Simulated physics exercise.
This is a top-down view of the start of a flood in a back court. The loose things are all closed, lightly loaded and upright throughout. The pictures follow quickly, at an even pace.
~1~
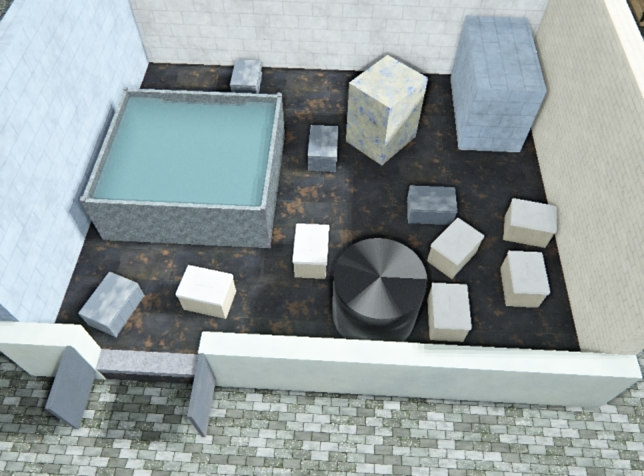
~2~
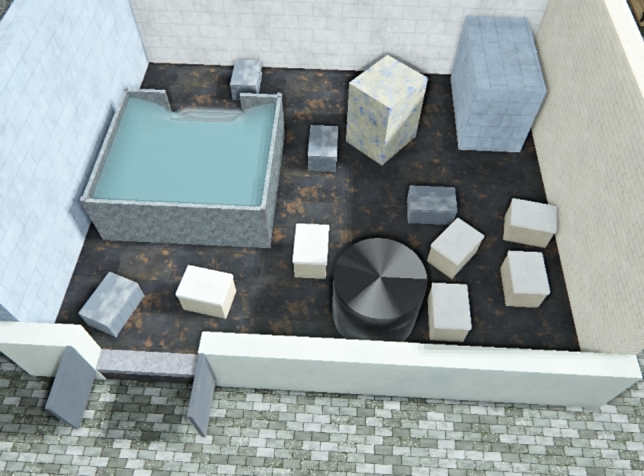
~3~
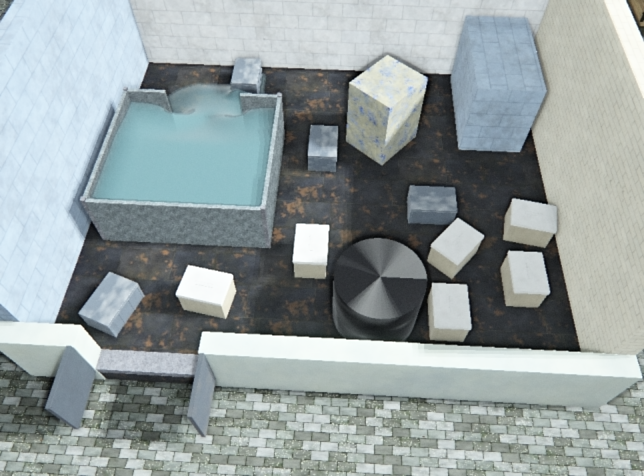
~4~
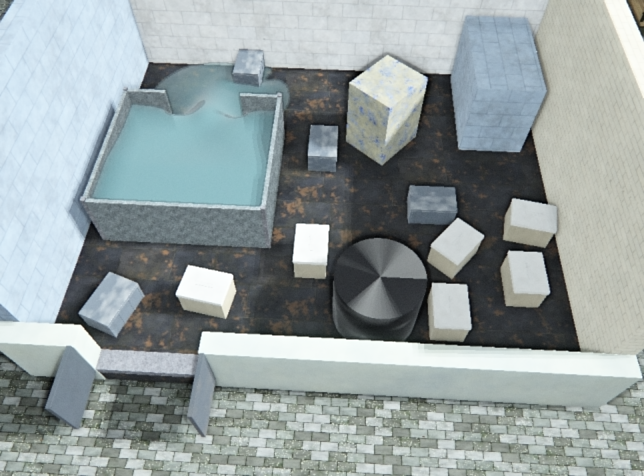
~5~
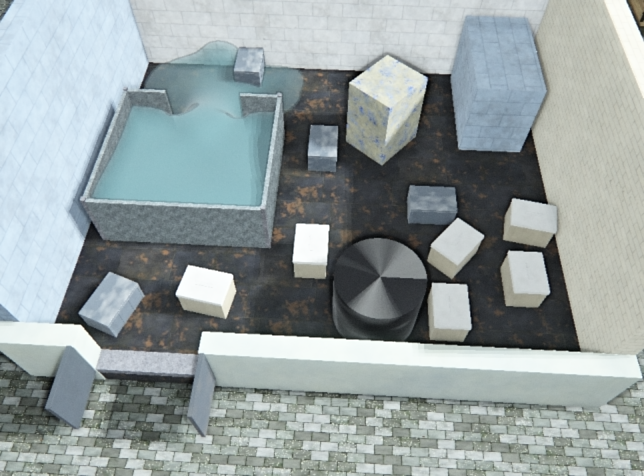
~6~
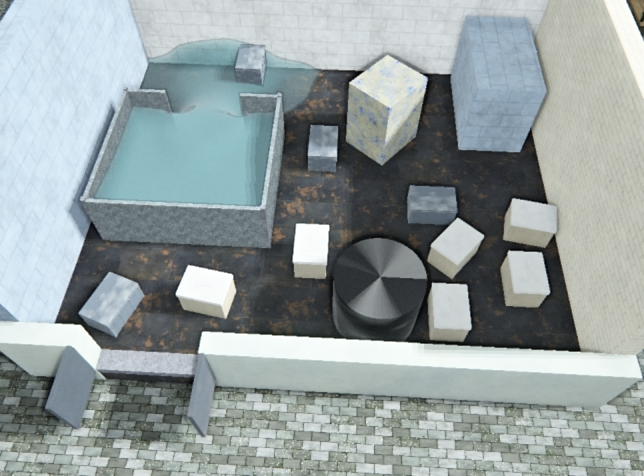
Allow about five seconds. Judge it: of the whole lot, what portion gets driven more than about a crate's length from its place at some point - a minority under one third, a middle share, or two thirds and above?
The part that gets shoved well aside lies in the middle band.
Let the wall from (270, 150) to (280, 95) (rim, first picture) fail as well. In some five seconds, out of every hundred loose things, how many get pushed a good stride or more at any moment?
I'd say around 60 per cent.
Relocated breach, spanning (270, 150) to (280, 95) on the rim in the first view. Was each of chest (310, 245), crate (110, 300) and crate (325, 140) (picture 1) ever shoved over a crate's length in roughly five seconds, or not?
Listed in turn, never travels that far, never travels that far, ends up that far off.
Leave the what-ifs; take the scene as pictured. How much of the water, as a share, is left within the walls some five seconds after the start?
Estimate: Roughly 98 %.
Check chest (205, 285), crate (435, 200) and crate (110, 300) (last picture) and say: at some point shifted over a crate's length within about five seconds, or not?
As listed: Falls short, travels that far and travels that far.
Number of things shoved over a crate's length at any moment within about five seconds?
Counting them up gives 4.
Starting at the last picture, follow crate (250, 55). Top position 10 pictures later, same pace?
(375, 87).
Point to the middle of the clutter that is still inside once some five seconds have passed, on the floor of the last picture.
The average sits close to (365, 264).
A moment on, 0 of 10 are well off their spots; 1 afloat.
Next, 1 of 10 are well off their spots; 1 afloat.
Later, 3 of 10 are well off their spots; 1 afloat.
In the end, 4 of 10 are well off their spots, and 4 have been at some point; 3 afloat.
